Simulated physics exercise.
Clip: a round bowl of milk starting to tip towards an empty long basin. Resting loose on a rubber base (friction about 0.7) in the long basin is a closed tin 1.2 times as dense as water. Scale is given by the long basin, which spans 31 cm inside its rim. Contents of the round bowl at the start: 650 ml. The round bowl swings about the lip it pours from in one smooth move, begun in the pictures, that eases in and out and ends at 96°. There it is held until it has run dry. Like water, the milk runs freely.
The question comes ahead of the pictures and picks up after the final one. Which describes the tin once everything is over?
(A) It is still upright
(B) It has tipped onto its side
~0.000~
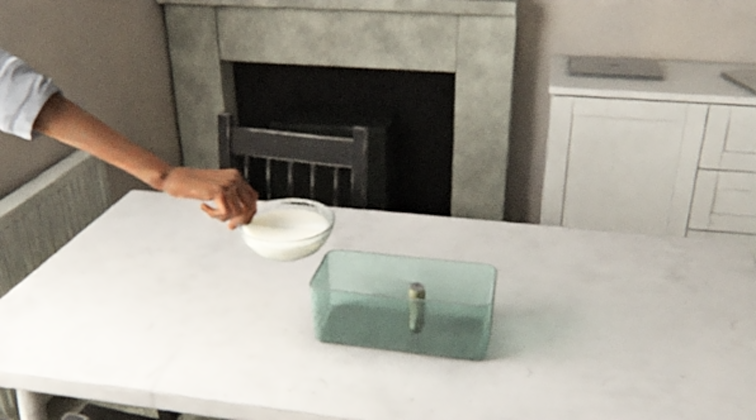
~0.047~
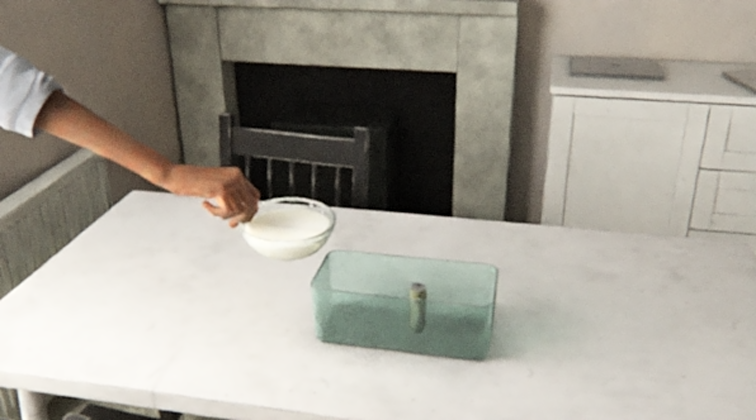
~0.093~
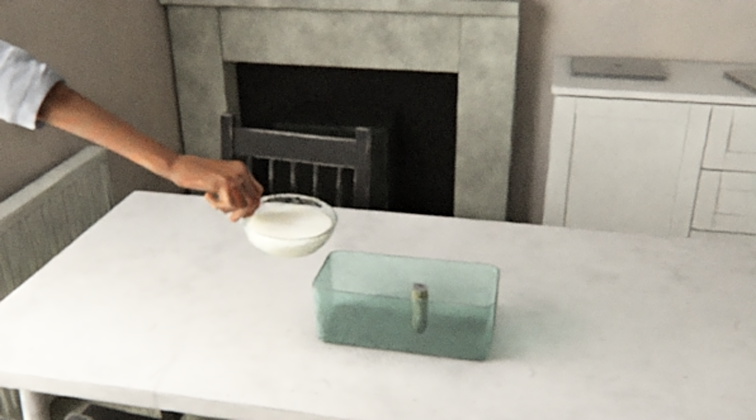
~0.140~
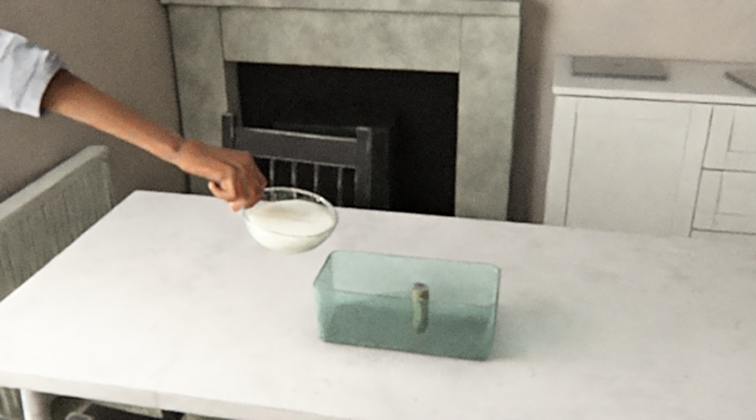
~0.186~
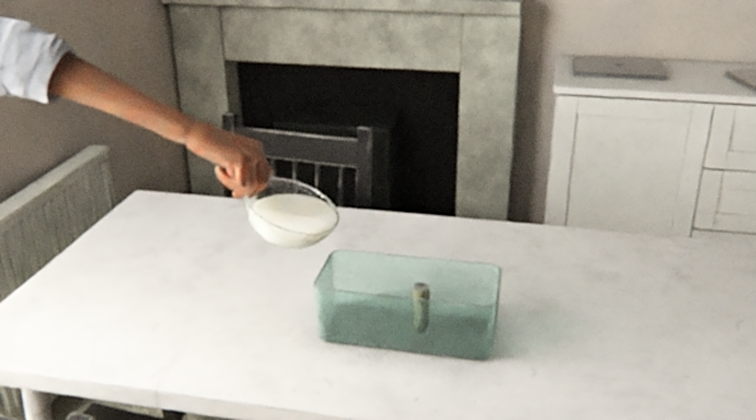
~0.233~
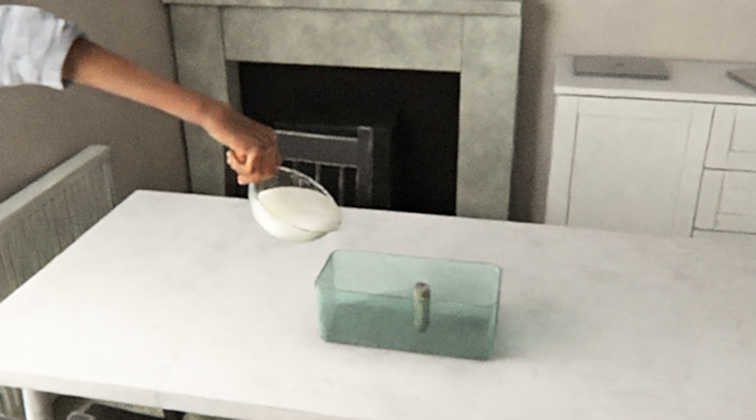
(B) It has tipped onto its side.
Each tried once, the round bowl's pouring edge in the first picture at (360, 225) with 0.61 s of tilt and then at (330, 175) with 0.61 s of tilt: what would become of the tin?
Run one: It does not tip. Run two: It does not tip.
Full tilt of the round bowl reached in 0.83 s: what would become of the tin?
The tin would stay balanced.
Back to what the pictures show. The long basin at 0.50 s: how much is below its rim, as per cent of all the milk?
I reckon close to 22 percent of it.
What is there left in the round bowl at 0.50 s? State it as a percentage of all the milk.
18 %.
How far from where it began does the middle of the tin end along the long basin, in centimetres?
All told, the tin's centre has moved close to 4.0 cm.
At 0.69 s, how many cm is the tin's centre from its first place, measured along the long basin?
Around 3 centimetres.
Then, 0.50 s in, the tilt is 88° and 17 per cent is still to pour; the tin stands where it began.
Then, 0.69 s in, the tilt is 96° and 0 per cent is still to pour; the tin leans 5°.
Then, 0.89 s in, the tilt is 96° and 0 per cent is still to pour; the tin leans 9°.
Then, 1.11 s in, the tilt is 96° and 0 per cent is still to pour; the tin leans 24°.
Finally, the tin lies on its side.
